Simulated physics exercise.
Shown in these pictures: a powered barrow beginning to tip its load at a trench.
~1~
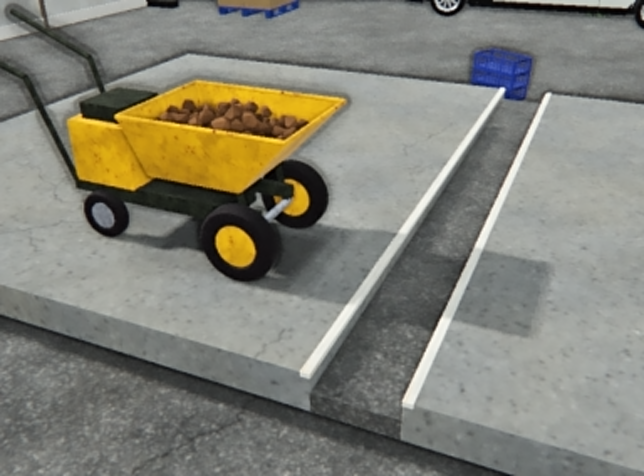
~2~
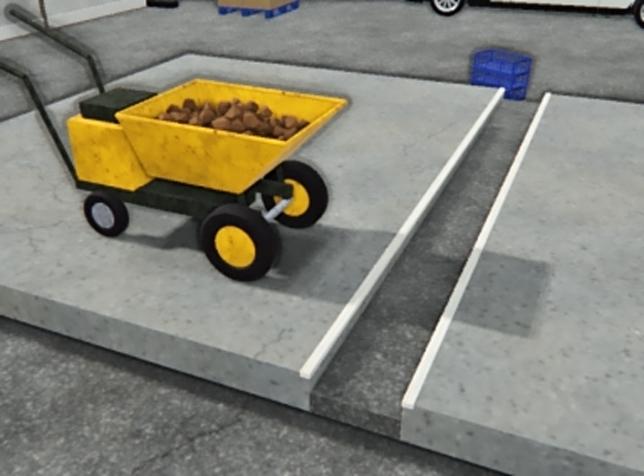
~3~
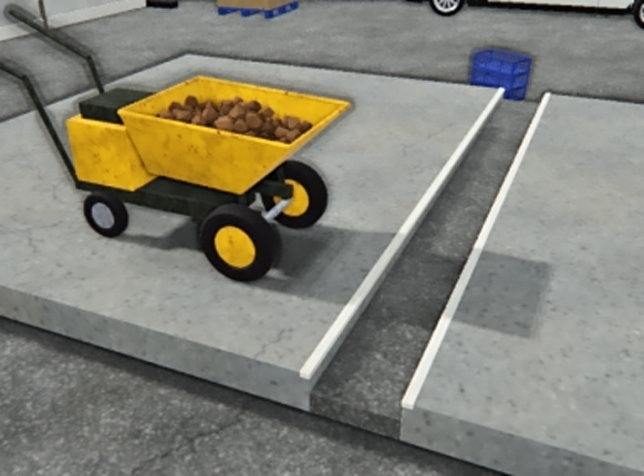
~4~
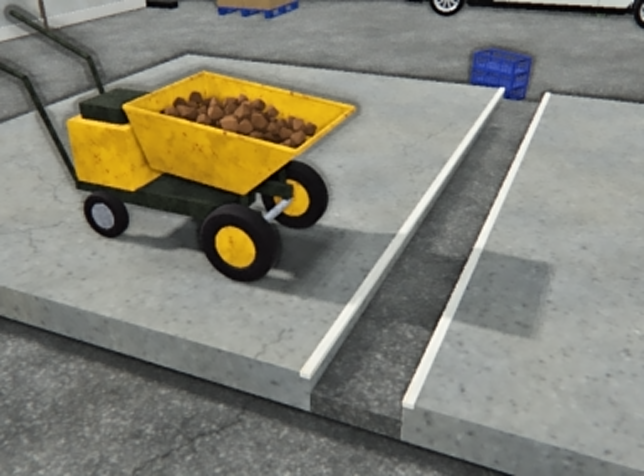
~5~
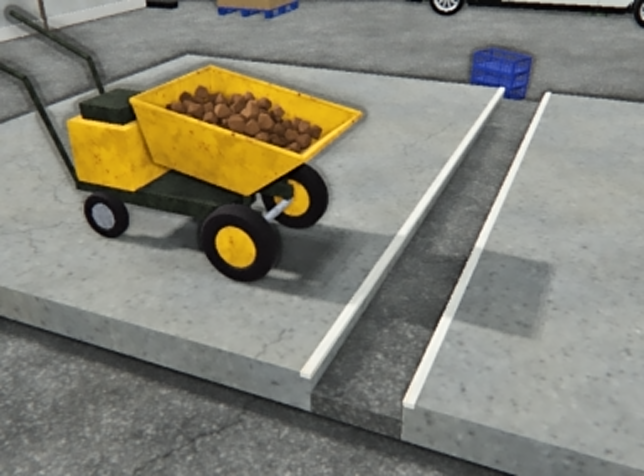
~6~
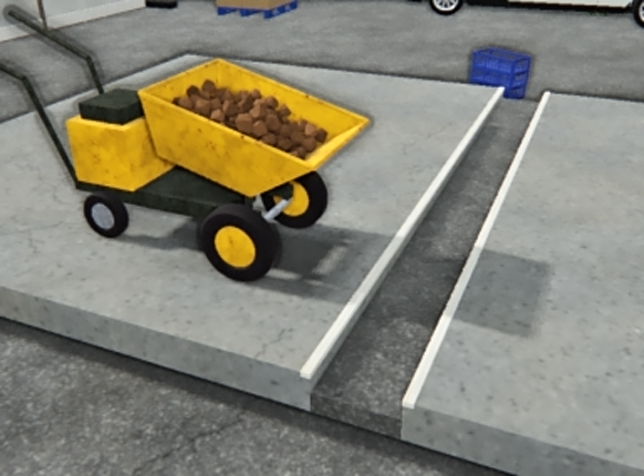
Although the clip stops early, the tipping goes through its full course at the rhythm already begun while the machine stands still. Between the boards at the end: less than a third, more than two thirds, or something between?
Upward of two thirds of the load lands in the trench.
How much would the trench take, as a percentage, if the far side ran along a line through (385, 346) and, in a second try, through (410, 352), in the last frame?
Roughly 40 % first, 60 % second.
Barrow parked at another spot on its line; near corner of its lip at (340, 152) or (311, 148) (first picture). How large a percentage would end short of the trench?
I'd expect close to 0 per cent and then close to 0 per cent.
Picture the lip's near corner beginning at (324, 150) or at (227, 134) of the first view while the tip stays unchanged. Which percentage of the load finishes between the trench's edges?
The first stop gives 40 per cent; the second gives 50 per cent.
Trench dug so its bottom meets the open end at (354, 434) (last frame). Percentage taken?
About 100 %.
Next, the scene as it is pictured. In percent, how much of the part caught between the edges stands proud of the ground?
About 35 %.
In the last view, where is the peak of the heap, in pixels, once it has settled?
Once it settles, the peak is close to (417, 273) in the last picture.
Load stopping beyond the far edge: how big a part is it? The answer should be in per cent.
10 %.
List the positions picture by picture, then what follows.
The first frame shows lip of the skip (286, 144), level; top of the load (217, 126), clay clods; first edge of the trench (333, 333); far edge (429, 358), the trench over half as wide as the skip, and shallow for its width.
The second frame shows lip of the skip (287, 145), level; top of the load (218, 126).
The third frame shows lip of the skip (290, 148), tipped barely; top of the load (220, 124).
The fourth frame shows lip of the skip (297, 153), tipped a little; top of the load (225, 123).
The fifth frame shows lip of the skip (305, 160), tipped a little; top of the load (213, 115).
The sixth frame shows lip of the skip (314, 168), tipped clearly; top of the load (220, 111); first edge of the trench (333, 333); far edge (429, 357).
Just after the last frame, skip tipped steeply; every one in the skip.
A moment on, skip tipped right over; roughly two thirds in the skip; roughly a quarter in or heaped over the trench; just a few falling.
Further on, skip tipped right over; roughly a quarter in the skip; the larger part in or heaped over the trench; about a tenth beyond it.
When it is over, skip tipped right over; roughly a quarter in the skip; the larger part in or heaped over the trench; about a tenth beyond it.
